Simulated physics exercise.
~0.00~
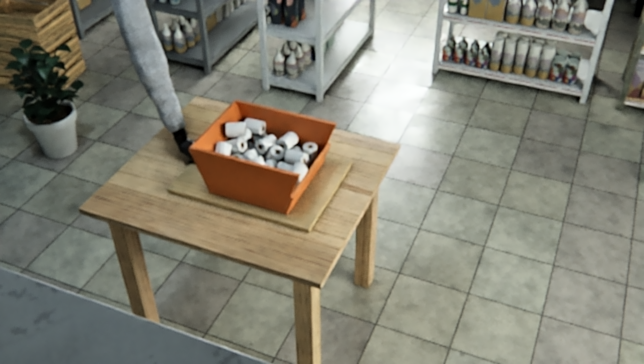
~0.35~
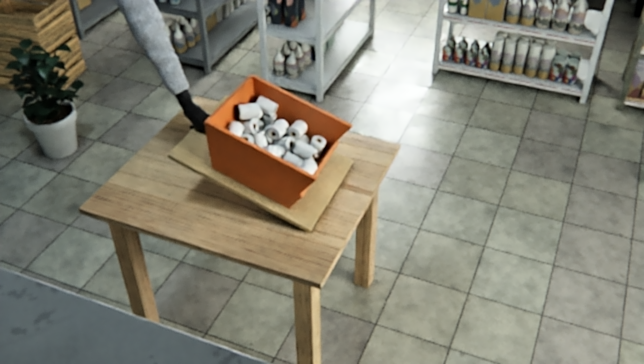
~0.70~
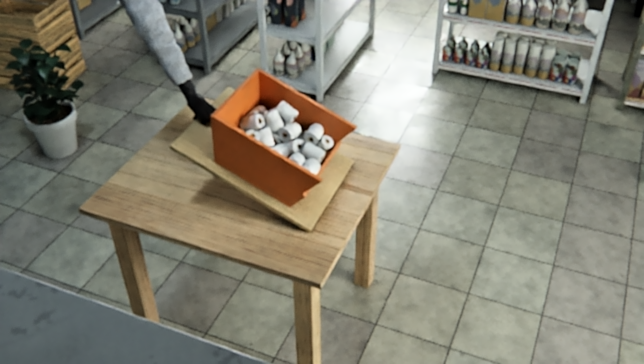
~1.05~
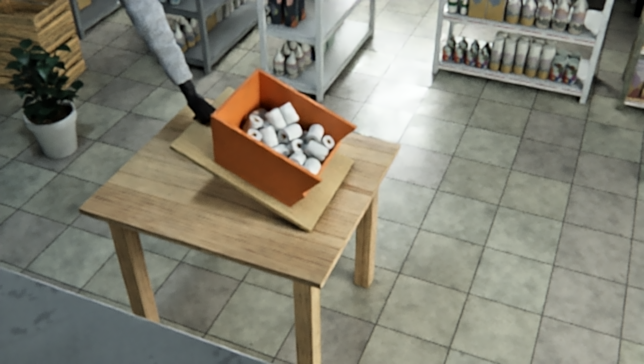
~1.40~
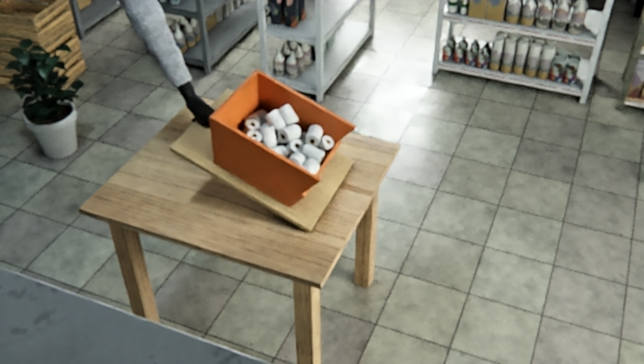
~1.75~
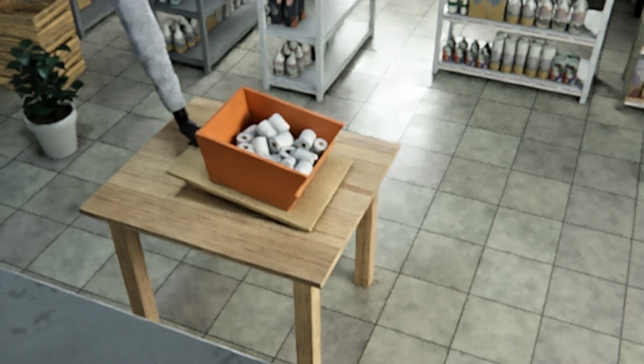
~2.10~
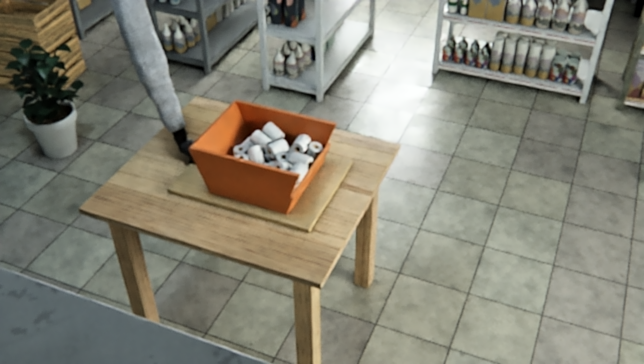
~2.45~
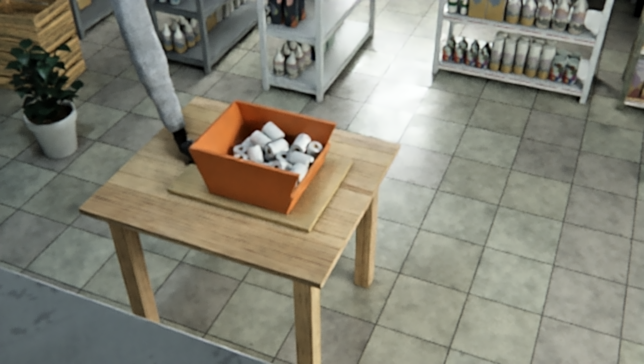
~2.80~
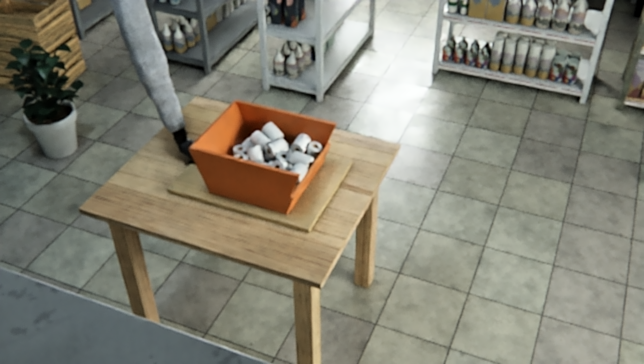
The footage shows a gloved hand raising the left end of a board on a wooden table, tipping an orange box of white paper rolls to the right, holding it tilted, then lowering it flat again, with the rolls shifted but still inside the box.
